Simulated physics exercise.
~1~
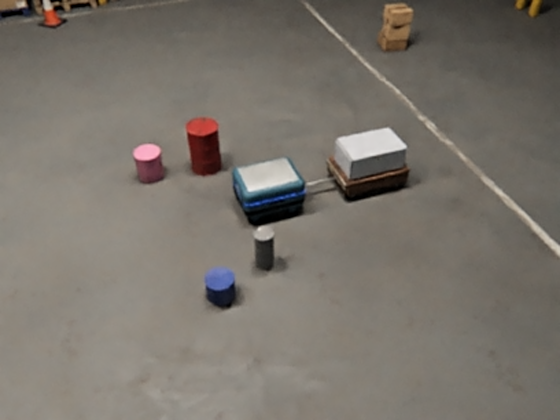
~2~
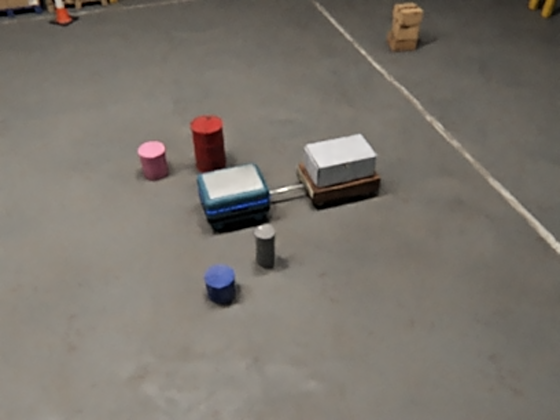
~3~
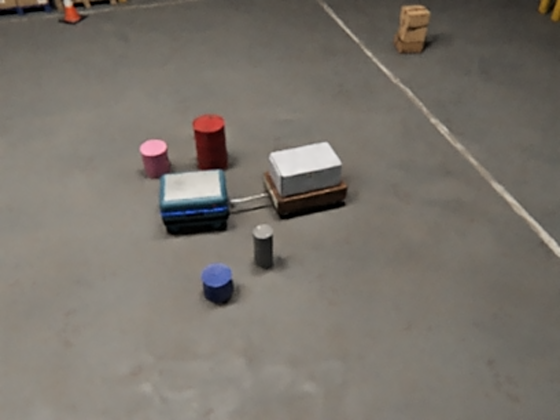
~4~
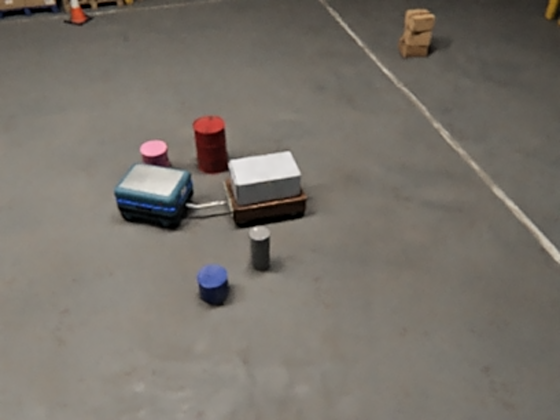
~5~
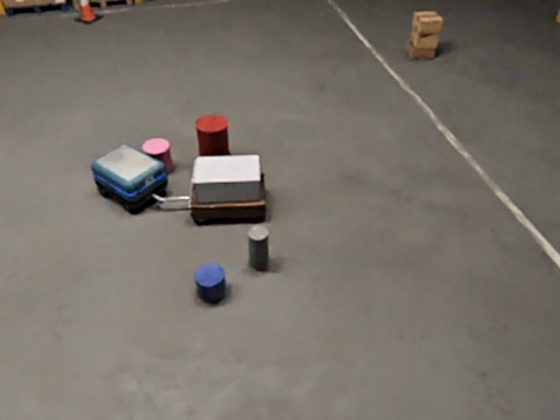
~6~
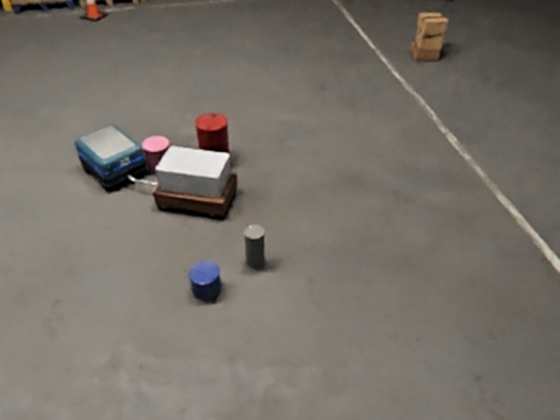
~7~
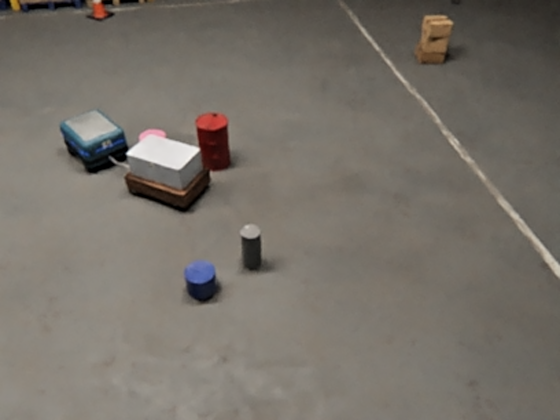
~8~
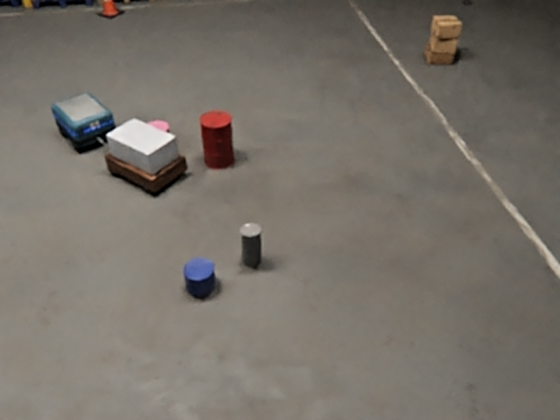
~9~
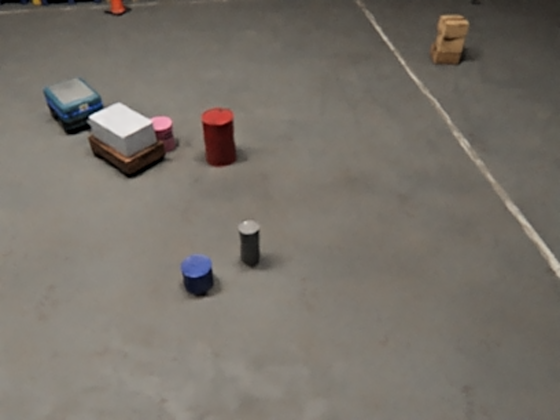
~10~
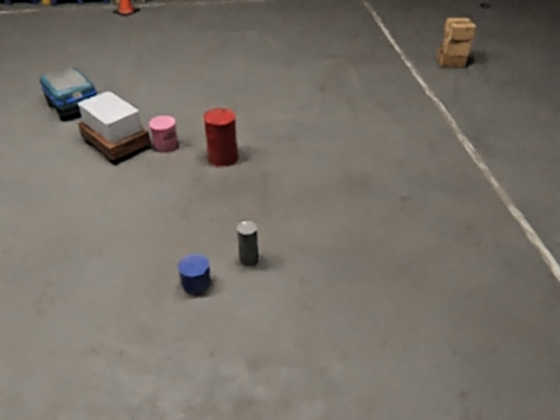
We see a small blue tug pull a brown cart carrying a white box leftward past a red drum, then curve toward the back left. The cart partly hides the pink pail, which ends slightly farther back, still upright, while the drum, blue pail and grey canister stay put.
